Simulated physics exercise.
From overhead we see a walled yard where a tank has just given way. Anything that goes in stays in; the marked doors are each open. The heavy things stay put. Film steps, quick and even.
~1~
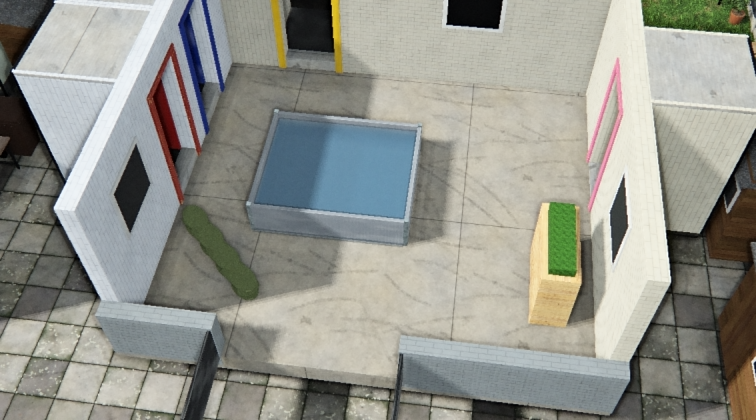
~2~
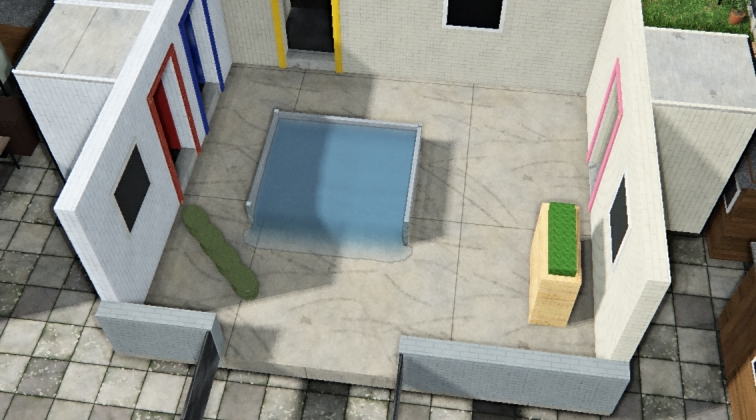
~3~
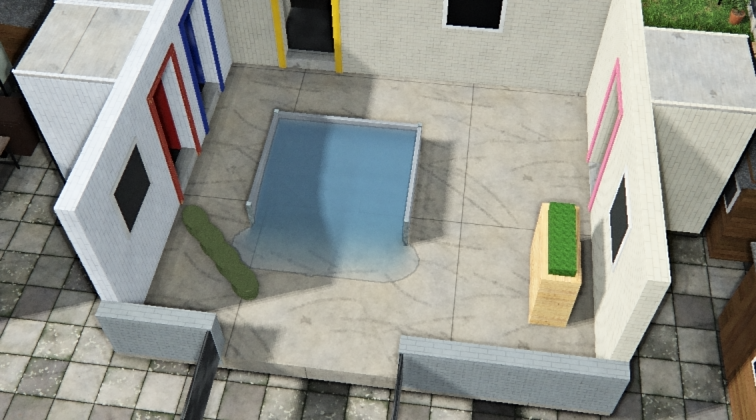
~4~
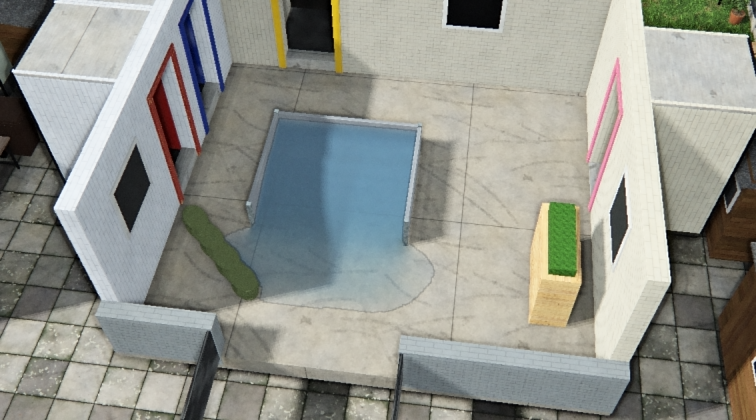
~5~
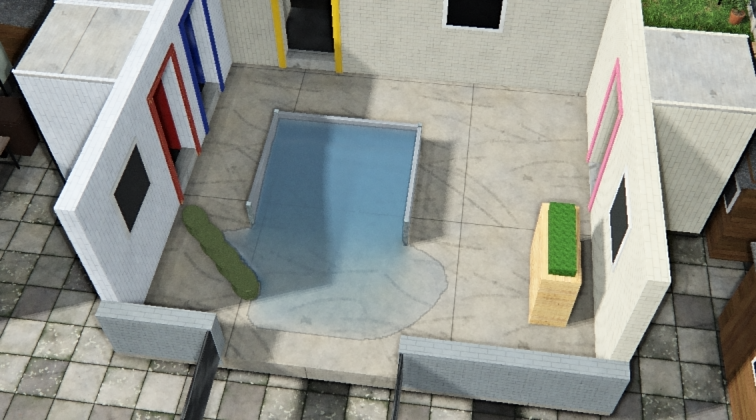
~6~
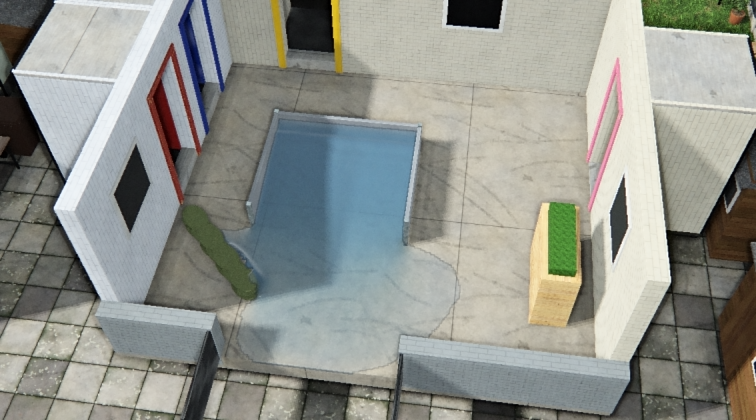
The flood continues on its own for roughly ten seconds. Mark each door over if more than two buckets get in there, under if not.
Blue door - under; red door - under; pink door - under; yellow door - under.
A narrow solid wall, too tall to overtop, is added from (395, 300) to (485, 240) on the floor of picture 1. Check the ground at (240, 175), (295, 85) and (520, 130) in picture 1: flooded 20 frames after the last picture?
Results in order: Swamped / bone-dry / bone-dry.
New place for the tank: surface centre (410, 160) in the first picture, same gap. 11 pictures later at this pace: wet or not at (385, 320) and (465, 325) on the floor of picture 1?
Point 1: Soaked through; point 2: Soaked through.
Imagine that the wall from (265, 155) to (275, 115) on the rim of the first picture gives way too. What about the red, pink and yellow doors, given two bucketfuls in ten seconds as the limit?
The red one exceeds the limit; the pink one exceeds the limit; the yellow one falls short.
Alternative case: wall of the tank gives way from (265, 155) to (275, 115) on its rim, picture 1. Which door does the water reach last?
The door marked pink comes last.
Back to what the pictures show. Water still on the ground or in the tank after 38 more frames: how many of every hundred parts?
Roughly 44 out of every hundred parts.
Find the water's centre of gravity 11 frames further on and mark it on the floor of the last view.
The water's centre sits above (332, 238).
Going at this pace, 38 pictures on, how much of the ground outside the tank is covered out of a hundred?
Around 50 percent.
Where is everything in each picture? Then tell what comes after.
In the first frame, the tank at (338, 167) is whole and still.
In the second frame, water pours out at (329, 227) and has run to (249, 238).
In the third frame, water pours out at (329, 229) and has run to (238, 247).
In the fourth frame, water pours out at (329, 229) and has run to (411, 294).
In the fifth frame, the front is at (413, 316), out from the gap at (329, 230).
In the sixth frame, the front is at a hidden place, out from the gap at (329, 230).
A moment on, water covers 25 % of the floor; the blue door not reached, the red door not reached, the pink door not reached, the yellow door not reached.
Next, water covers 30 % of the floor; the blue door not reached, the red door wet at the sill, nothing in, the pink door not reached, the yellow door not reached.
Then, water covers 40 % of the floor; the blue door wet at the sill, nothing in, the red door wet at the sill, nothing in, the pink door not reached, the yellow door not reached.
Later, water covers 50 % of the floor; the blue door wet at the sill, nothing in, the red door wet at the sill, nothing in, the pink door wet at the sill, nothing in, the yellow door wet at the sill, nothing in.
In the end, water covers 80 % of the floor; the blue door wet at the sill, nothing in, the red door wet at the sill, nothing in, the pink door wet at the sill, nothing in, the yellow door wet at the sill, nothing in.
